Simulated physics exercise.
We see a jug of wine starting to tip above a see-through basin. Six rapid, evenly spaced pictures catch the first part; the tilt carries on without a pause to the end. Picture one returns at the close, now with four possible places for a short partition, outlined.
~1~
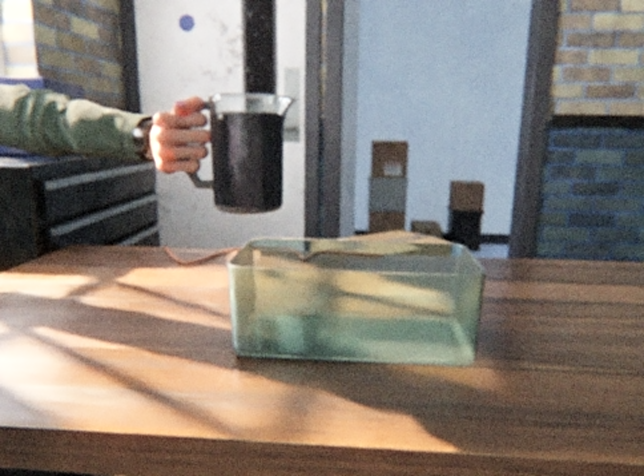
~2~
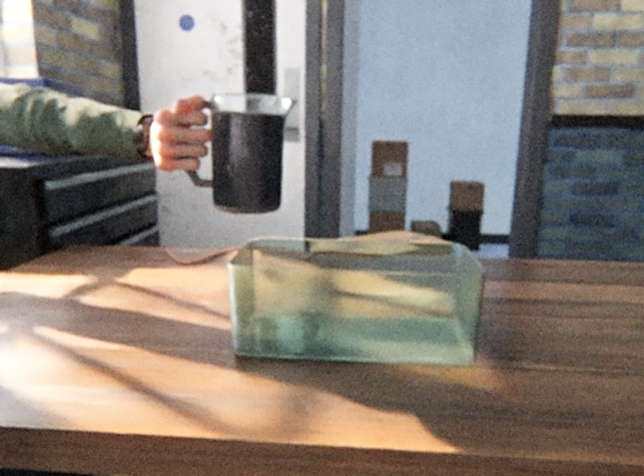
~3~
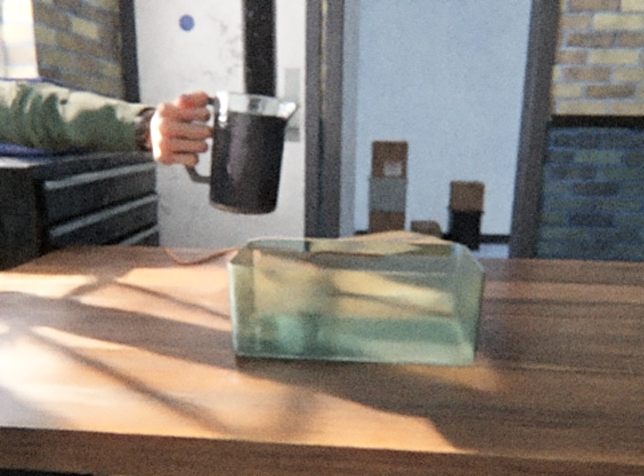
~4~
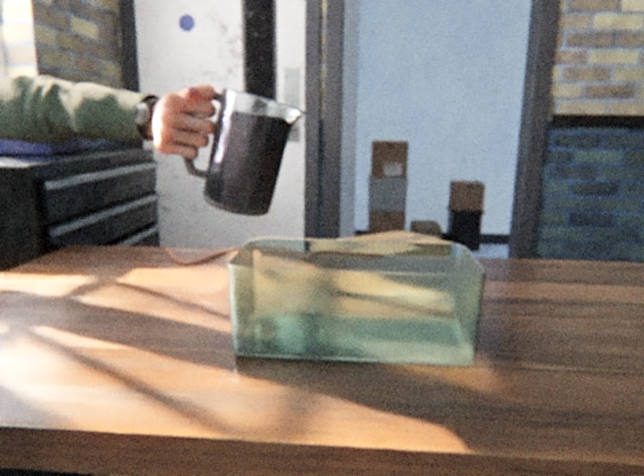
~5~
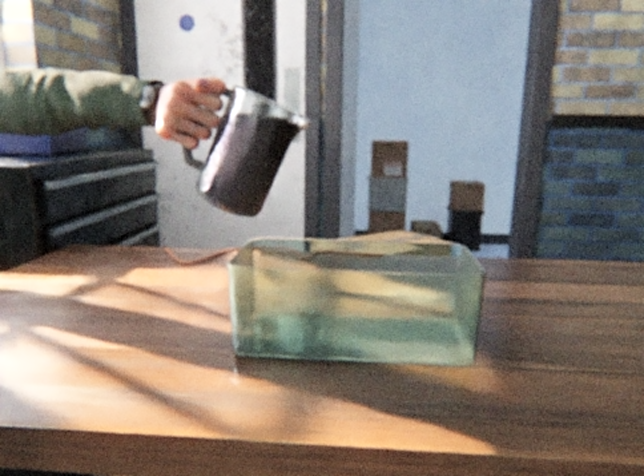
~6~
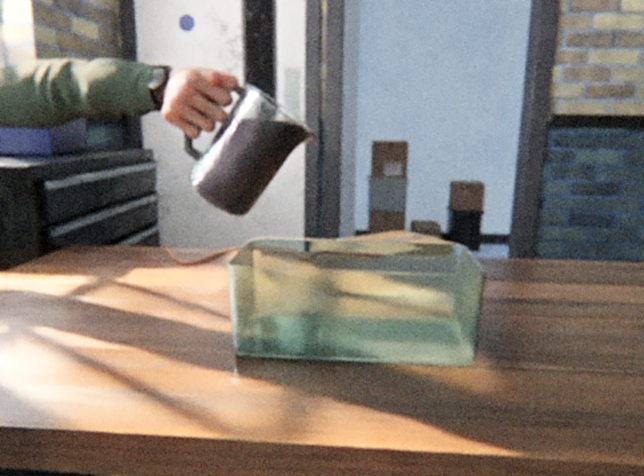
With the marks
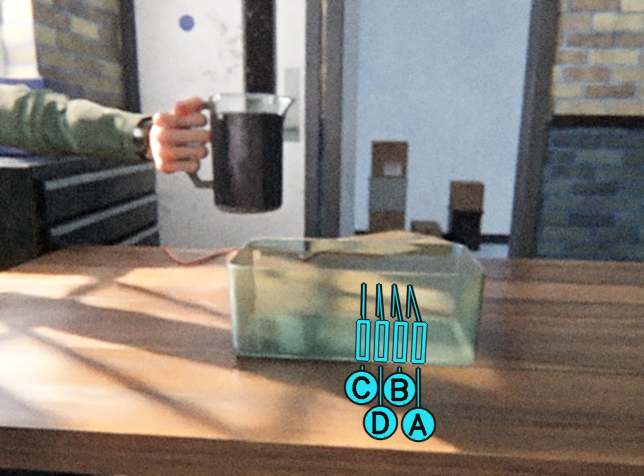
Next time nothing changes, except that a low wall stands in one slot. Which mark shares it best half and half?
Go for C.
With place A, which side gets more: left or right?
The left side.
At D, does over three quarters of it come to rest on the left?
Yes.
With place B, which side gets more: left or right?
The left side.
On the marked copy, A at (418, 368); B at (399, 367); C at (362, 366); D at (380, 366).
If A is chosen, about 94 % ends left of the wall and 4 % right of it.
If B is chosen, about 93 % ends left of the wall and 4 % right of it; 3 % is lost outside.
If C is chosen, about 52 % ends left of the wall and 47 % right of it.
If D is chosen, about 90 % ends left of the wall and 7 % right of it; 4 % is lost outside.
